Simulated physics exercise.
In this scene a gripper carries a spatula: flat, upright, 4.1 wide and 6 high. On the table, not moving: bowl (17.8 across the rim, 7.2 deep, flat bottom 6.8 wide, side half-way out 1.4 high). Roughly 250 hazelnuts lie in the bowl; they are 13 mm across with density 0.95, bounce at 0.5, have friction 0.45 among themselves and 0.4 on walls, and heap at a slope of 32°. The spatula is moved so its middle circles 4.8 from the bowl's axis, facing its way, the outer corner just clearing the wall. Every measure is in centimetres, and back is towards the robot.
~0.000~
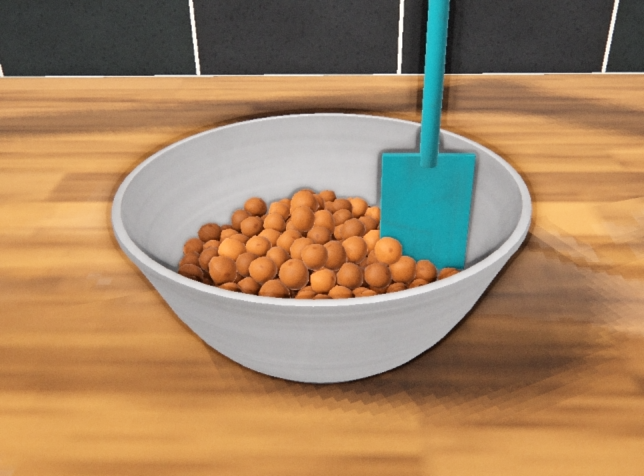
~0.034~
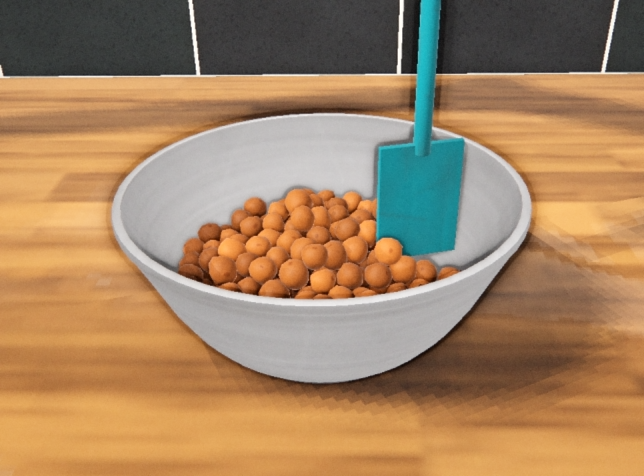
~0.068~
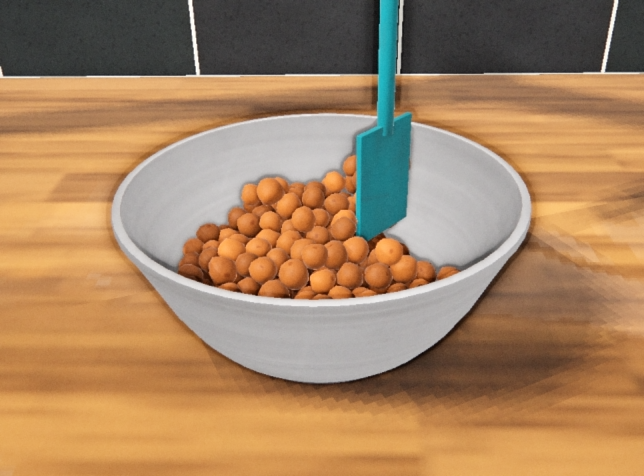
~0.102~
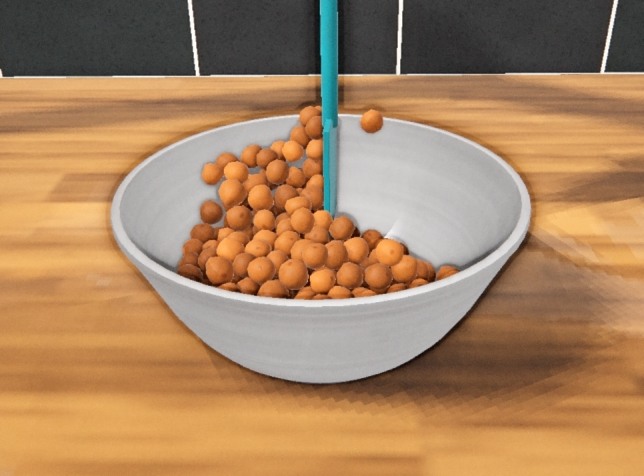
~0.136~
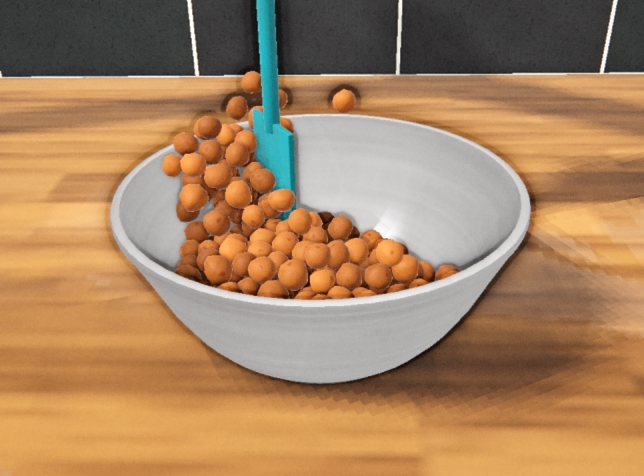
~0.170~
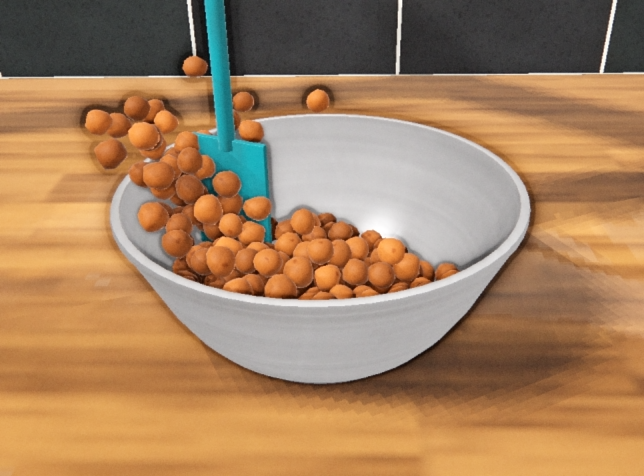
A teal spatula swept from the right side of a pale grey bowl around the back to the left, pushing round brown nuts into a heap and flinging several up above the rim.
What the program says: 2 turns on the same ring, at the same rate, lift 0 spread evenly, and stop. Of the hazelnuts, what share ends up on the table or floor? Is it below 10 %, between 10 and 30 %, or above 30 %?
Above 30 %.
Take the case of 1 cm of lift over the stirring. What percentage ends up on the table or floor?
Near 35 in a hundred.
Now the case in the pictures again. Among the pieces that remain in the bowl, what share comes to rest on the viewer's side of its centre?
Close to 45 in a hundred.
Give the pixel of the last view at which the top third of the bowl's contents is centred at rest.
Roughly at pixel (361, 250).
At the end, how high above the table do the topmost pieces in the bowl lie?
I'd say close to 4.5 centimetres.
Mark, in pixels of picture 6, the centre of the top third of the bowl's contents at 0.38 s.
Around (409, 202).
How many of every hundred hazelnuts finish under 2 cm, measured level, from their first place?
Result: Close to 10 per cent of the load.
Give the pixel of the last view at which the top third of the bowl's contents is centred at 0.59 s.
In the final view it lies at about (262, 300).
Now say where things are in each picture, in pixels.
The spatula neck at (431, 122), 0° round; upper third of the load around (317, 253), from x 190 to 460, top at y 200; 246 in the bowl, in the first picture.
The spatula neck at (424, 112), 15° round; upper third of the load around (319, 251), from x 190 to 460, top at y 200, in the second picture.
The spatula neck at (386, 94), 50° round; upper third of the load around (316, 244), from x 190 to 460, top at y 155, in the third picture.
The spatula neck at (330, 87), 86° round; upper third of the load around (294, 227), from x 190 to 455, top at y 115, in the fourth picture.
The spatula neck at (270, 92), 121° round; upper third of the load around (254, 223), from x 175 to 455, top at y 85; 245 in the bowl, 1 in flight or on the tool, in the fifth picture.
The spatula neck at (224, 109), 157° round; upper third of the load around (225, 227), from x 100 to 455, top at y 70; 238 in the bowl, 8 in flight or on the tool, in the sixth picture.
After 0.38 s, 14° round, highest piece 11 above the table; 192 in the bowl, 18 on the table or floor, 36 in flight or on the tool.
After 0.59 s, 231° round, highest piece 12 above the table; 163 in the bowl, 64 on the table or floor, 19 in flight or on the tool.
After 0.89 s, 0° round, highest piece 6 above the table; 140 in the bowl, 105 on the table or floor, 1 in flight or on the tool.
After 1.59 s, 0° round, highest piece 4 above the table; 140 in the bowl, 106 on the table or floor.
In the end, 140 in the bowl, 106 on the table or floor. That is 43 % on the table or floor.
